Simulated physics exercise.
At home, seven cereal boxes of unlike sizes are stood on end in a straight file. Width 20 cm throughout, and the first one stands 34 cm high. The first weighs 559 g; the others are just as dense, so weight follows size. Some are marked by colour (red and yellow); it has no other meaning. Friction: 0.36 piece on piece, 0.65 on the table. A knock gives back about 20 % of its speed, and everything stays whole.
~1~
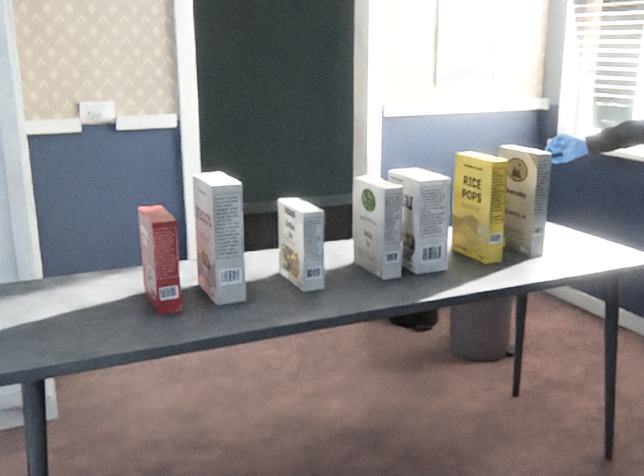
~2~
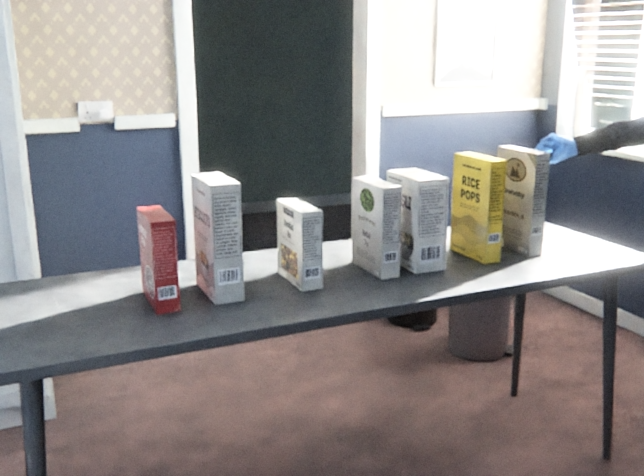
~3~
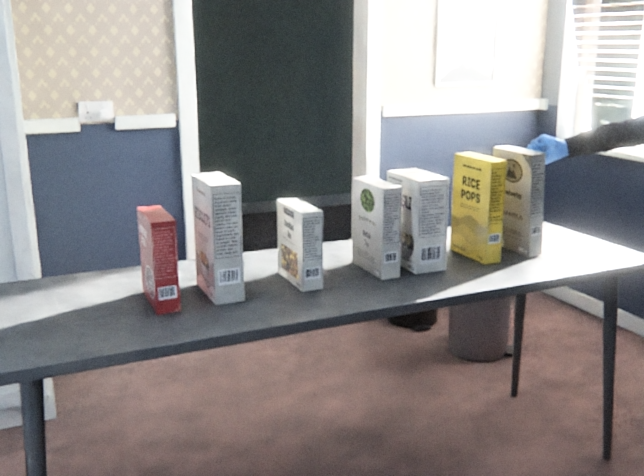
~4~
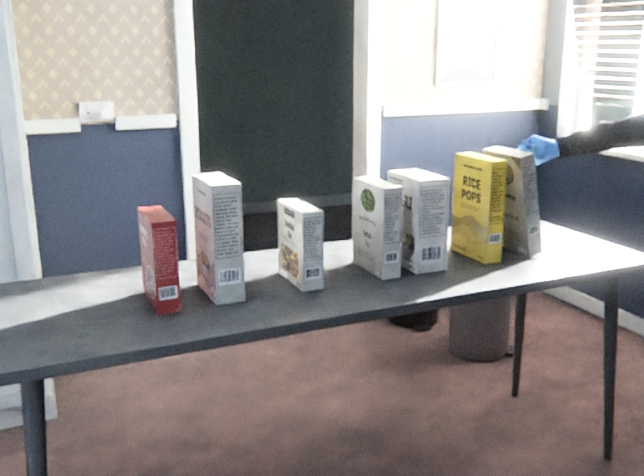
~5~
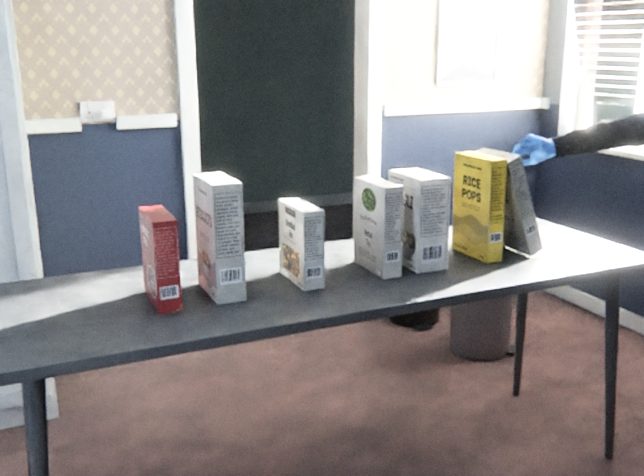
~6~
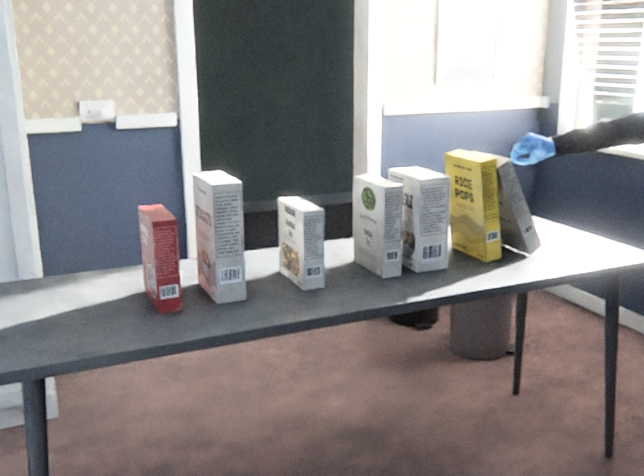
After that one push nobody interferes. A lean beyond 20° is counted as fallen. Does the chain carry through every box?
Here all go over.
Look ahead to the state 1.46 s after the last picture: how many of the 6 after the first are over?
6 by then.
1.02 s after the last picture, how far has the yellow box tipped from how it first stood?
About 60°.
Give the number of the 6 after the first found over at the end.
6 of them.
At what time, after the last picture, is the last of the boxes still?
Around 1.5 s.
Then, 0.28 s later than the last frame, 1 of the 6 other boxes over; yellow box tilted 28°.
Then, 0.72 s later than the last frame, 3 of the 6 other boxes over; yellow box tilted 53°.
Then, 1.02 s later than the last frame, 4 of the 6 other boxes over; yellow box tilted 62°.
Then, 1.46 s later than the last frame, 6 of the 6 other boxes over; red box tilted 69°; yellow box tilted 62°.
When it is over, 6 of the 6 other boxes over; red box lying flat; yellow box tilted 62°. Not one is left standing. In pixels of the last frame, middles, red box near (102, 298), yellow box near (433, 229).
